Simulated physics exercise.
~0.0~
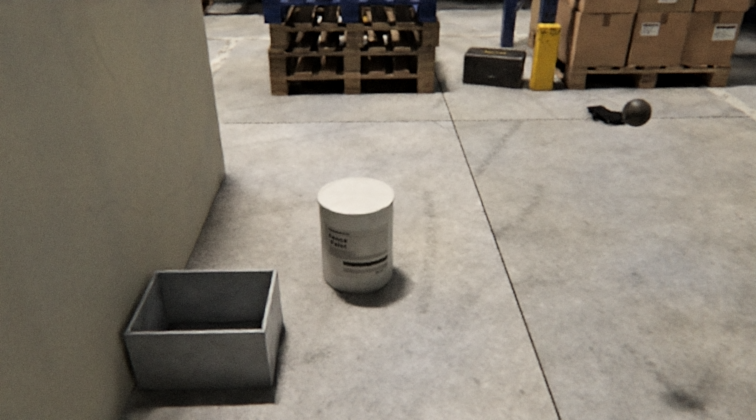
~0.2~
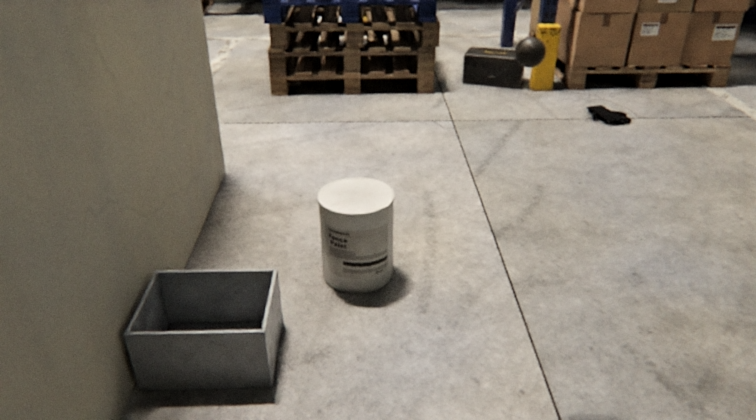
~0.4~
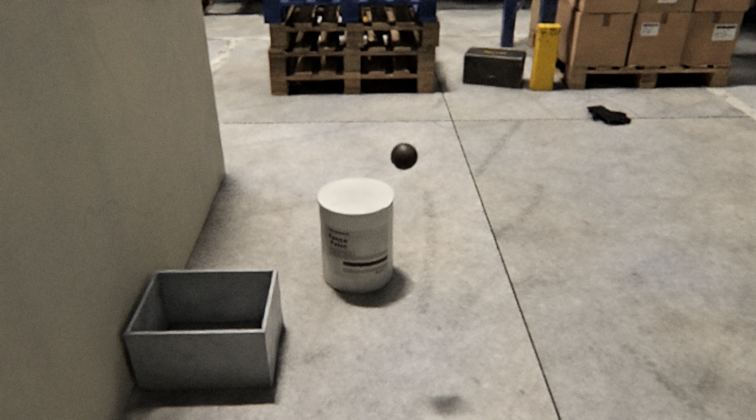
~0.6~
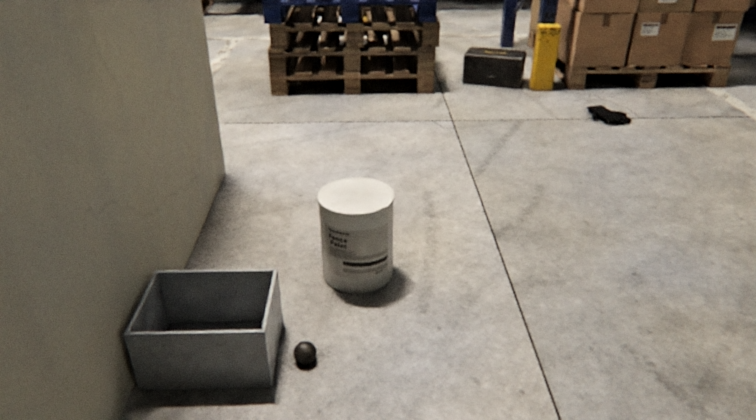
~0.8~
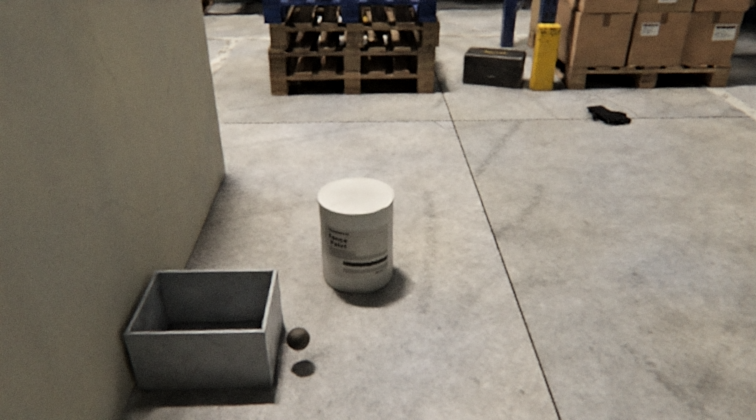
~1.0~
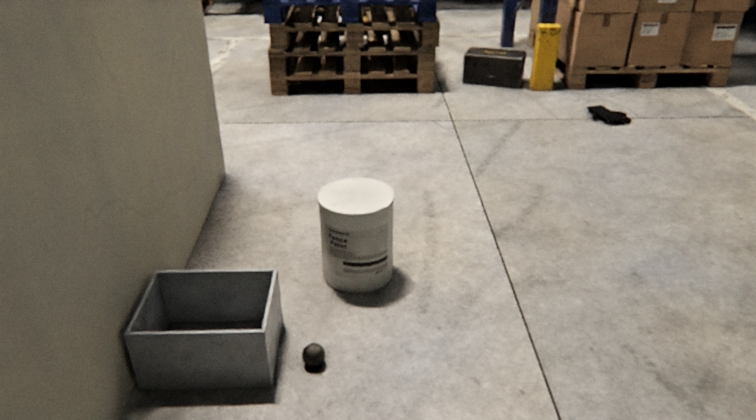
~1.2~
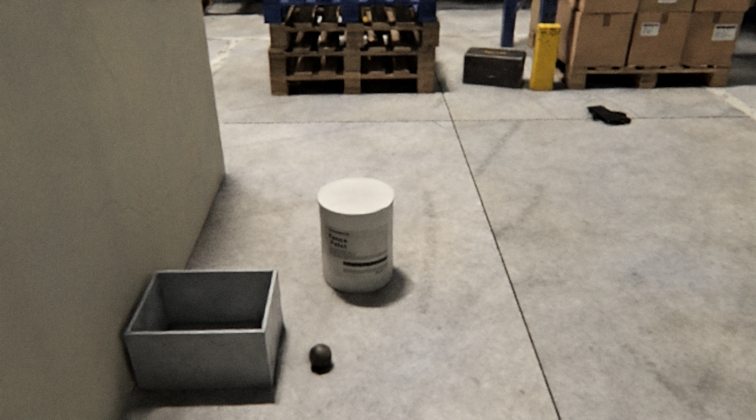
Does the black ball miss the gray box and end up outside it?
Yes, the black ball ends up on the floor just to the right of the gray box.
A gray box near a white pail stays empty as a black ball bounces beside it.
